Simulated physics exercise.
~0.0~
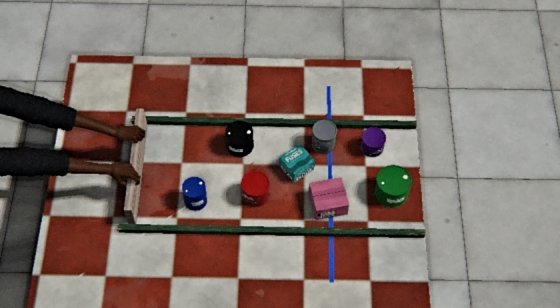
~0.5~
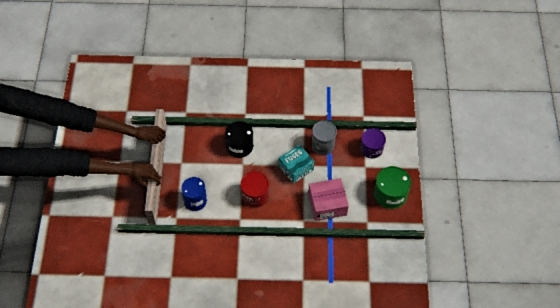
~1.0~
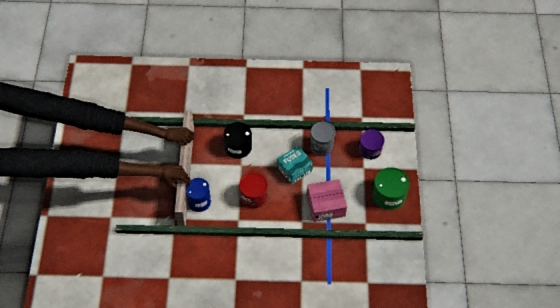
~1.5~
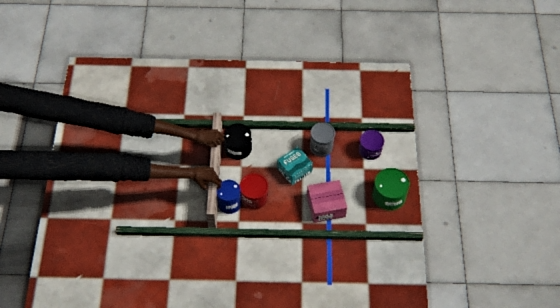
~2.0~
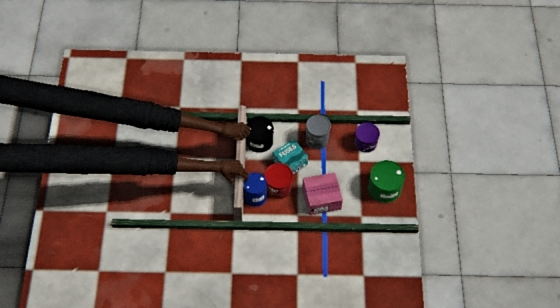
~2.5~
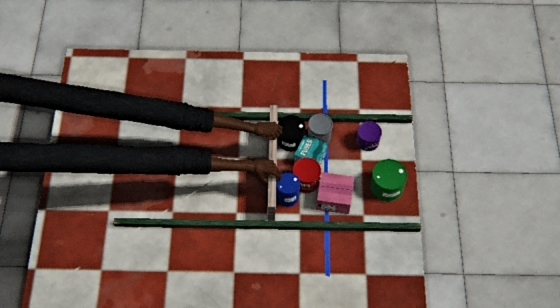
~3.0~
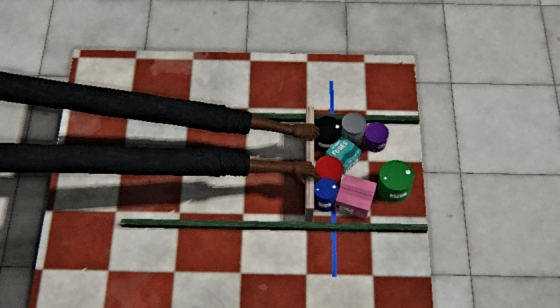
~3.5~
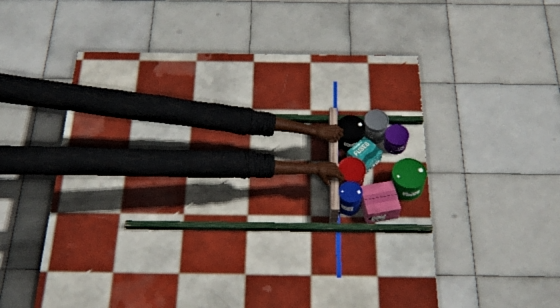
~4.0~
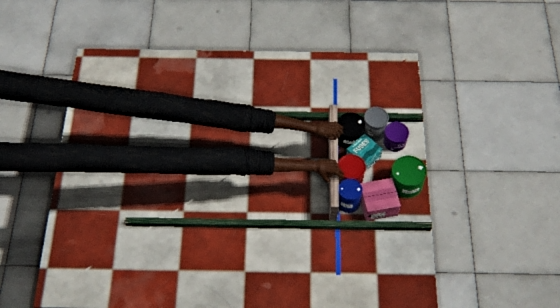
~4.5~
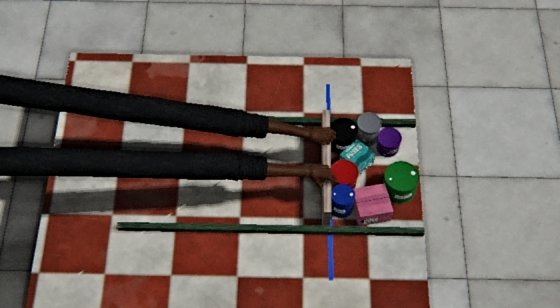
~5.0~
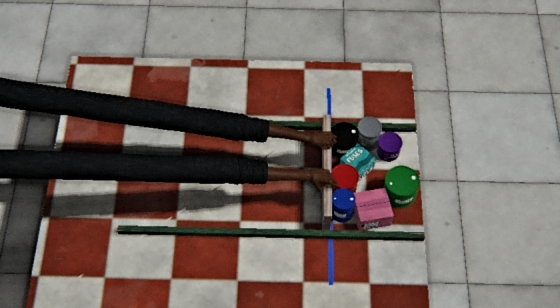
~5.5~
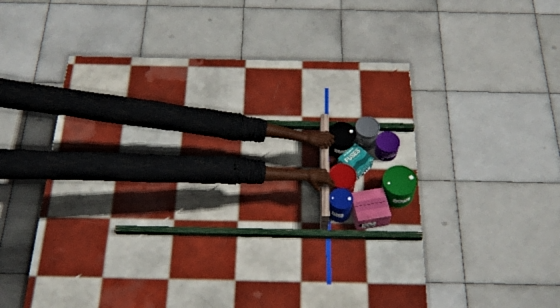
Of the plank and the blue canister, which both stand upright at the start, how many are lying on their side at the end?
None of them are lying on their side, as both the plank and the blue canister are still upright at the end.
In this clip, two hands slide an upright plank right across a checkered board, gathering blue, black and red containers and a turquoise box, then nudging the gray, purple, pink and green items before stopping at the blue tape with everything still on the board.
